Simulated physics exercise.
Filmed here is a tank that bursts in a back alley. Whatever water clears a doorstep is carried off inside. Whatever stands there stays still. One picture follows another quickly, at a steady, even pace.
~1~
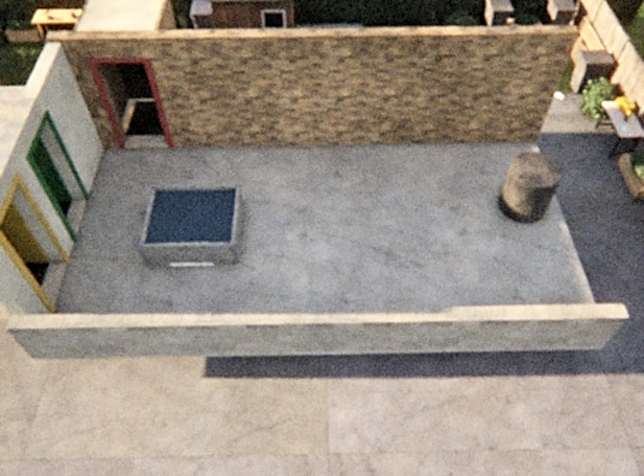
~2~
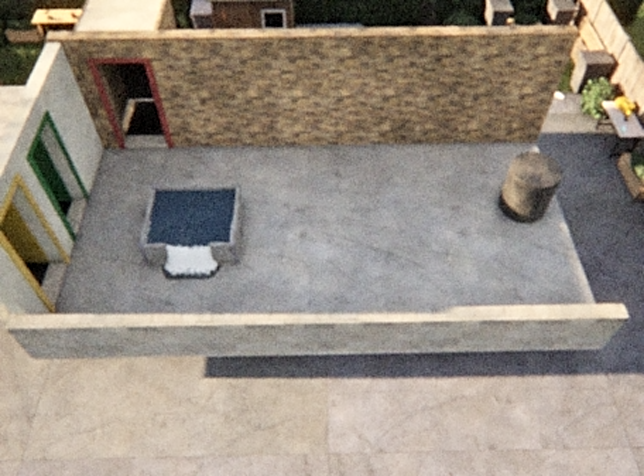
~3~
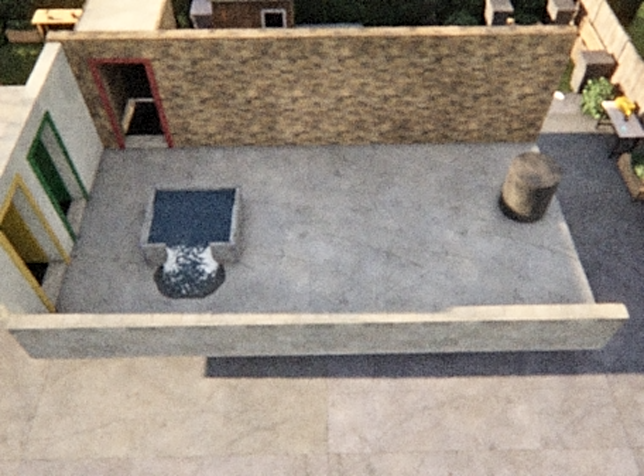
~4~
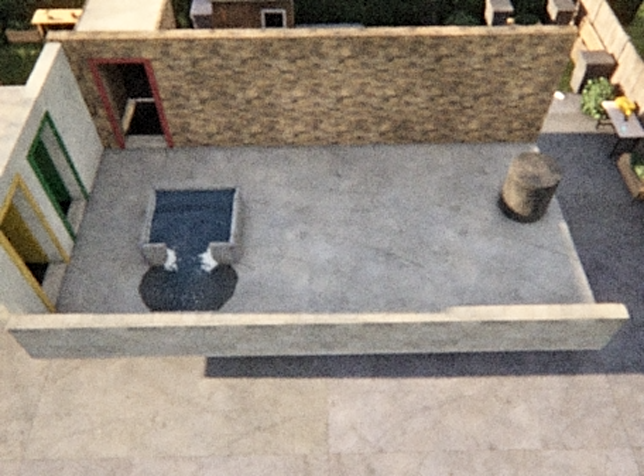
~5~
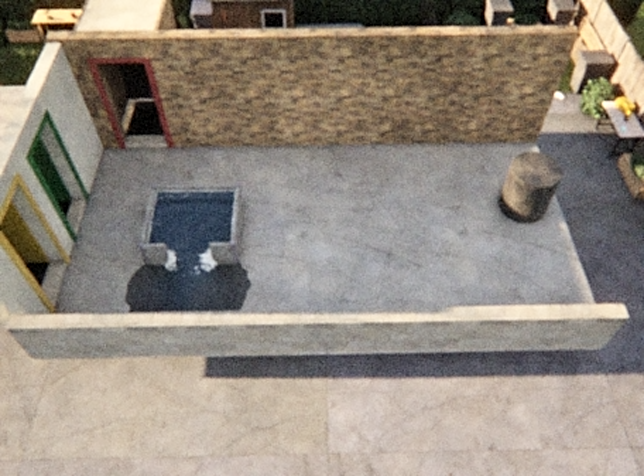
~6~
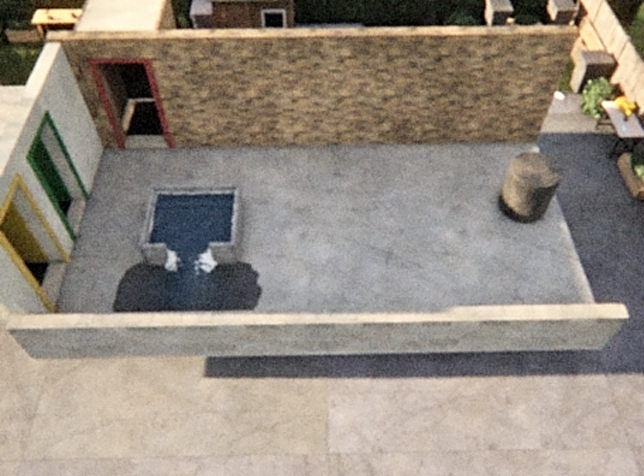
The clip opens on a square tank of still, dark water in a walled paved yard, with a barrel-like object to the right. Water bursts through the tank's front in a white gush, then spreads across the paving in a dark, widening puddle along the low front wall.
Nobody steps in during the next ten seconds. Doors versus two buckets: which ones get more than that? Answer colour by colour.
At the end, the red door will not top two buckets; the green door will not top two buckets; the yellow door will not top two buckets.
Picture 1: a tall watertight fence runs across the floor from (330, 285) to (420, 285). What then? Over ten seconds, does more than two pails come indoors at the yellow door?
My take: The yellow door stays within the limit.
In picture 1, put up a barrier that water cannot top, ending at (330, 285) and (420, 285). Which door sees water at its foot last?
That's the one in red.
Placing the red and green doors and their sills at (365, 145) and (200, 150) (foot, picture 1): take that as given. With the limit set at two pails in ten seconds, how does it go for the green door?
Afterwards, the green one stays beneath the mark.
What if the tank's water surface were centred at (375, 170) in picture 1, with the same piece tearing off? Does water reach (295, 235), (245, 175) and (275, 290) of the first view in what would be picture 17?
Result: Spared; spared; inundated.
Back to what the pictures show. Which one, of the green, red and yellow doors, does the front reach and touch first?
The yellow one.
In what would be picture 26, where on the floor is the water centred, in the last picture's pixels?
My guess is about (204, 275).
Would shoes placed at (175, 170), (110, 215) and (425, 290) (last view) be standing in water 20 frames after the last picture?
Point 1: Not wet; point 2: Drenched; point 3: Drenched.
A moment on, water covers 10 % of the floor; the red door not reached, the green door not reached, the yellow door not reached.
Next, water covers 15 % of the floor; the red door not reached, the green door not reached, the yellow door wet at the sill, nothing in.
Then, water covers 40 % of the floor; the red door not reached, the green door wet at the sill, nothing in, the yellow door wet at the sill, nothing in.
Later, water covers 60 % of the floor; the red door wet at the sill, nothing in, the green door wet at the sill, nothing in, the yellow door wet at the sill, nothing in.
In the end, water covers 70 % of the floor; the red door wet at the sill, nothing in, the green door wet at the sill, nothing in, the yellow door wet at the sill, nothing in.
